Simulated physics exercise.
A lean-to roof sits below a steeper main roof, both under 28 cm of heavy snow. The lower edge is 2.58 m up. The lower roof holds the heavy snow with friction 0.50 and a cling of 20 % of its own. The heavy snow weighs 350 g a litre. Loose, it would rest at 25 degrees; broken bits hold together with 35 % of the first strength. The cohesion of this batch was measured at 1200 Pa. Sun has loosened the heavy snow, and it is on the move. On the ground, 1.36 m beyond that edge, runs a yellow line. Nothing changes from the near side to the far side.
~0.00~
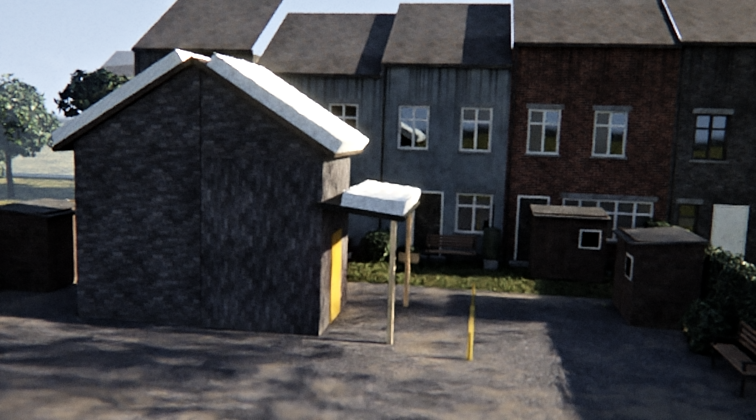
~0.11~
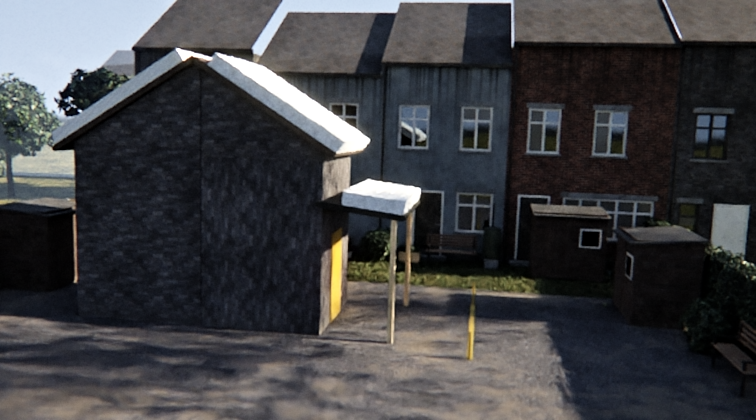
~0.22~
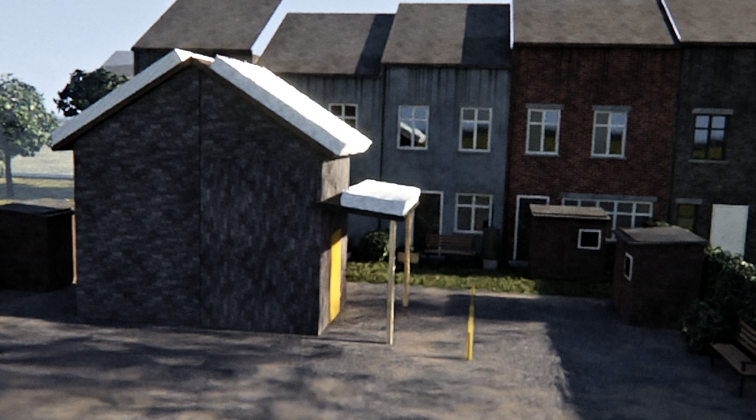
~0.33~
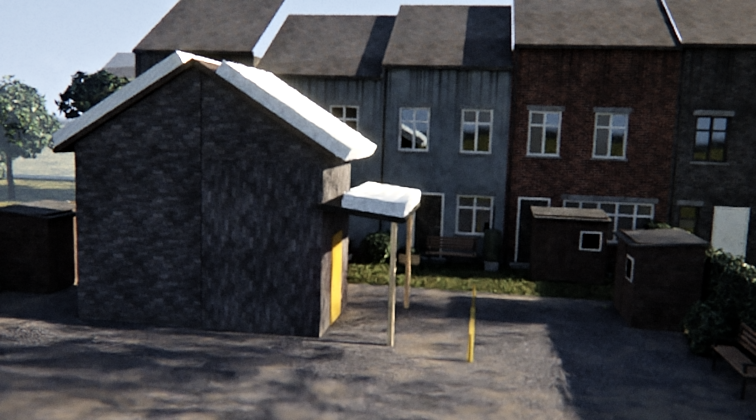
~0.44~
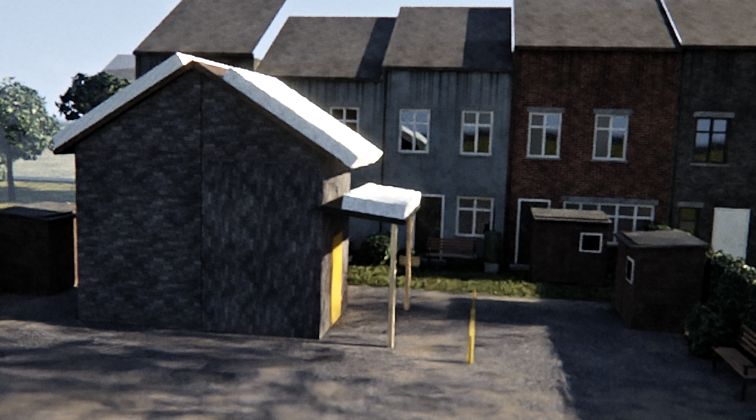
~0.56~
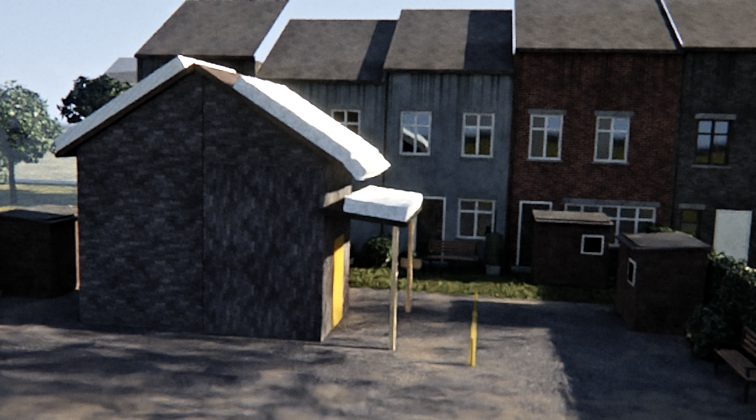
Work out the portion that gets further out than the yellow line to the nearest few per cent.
About 38 %.
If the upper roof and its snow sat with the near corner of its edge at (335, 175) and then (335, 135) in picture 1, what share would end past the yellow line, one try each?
In that order: 16 %, 55 %.
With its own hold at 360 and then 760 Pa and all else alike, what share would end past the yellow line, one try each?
In turn about 60 %, 50 %.
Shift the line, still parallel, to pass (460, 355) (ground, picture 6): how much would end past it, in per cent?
Then about 50 %.
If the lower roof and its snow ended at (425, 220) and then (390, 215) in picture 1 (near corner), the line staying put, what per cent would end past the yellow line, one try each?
In turn about 20 %, 55 %.
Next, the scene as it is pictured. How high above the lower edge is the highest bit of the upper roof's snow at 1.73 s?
About 0.7 m.
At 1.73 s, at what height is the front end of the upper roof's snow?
Some 0.2 m.
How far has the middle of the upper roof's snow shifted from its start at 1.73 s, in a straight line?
Some 4.2 m.
By 1.09 s, none is below the lower edge and 0 % is past the line.
By 1.73 s, 40 % is below the lower edge and 13 % is past the line.
By 2.36 s, 68 % is below the lower edge and 35 % is past the line.
By 3.00 s, 69 % is below the lower edge and 38 % is past the line.
By 3.50 s, at the end, 69 % is below the lower edge and 38 % is past the line.
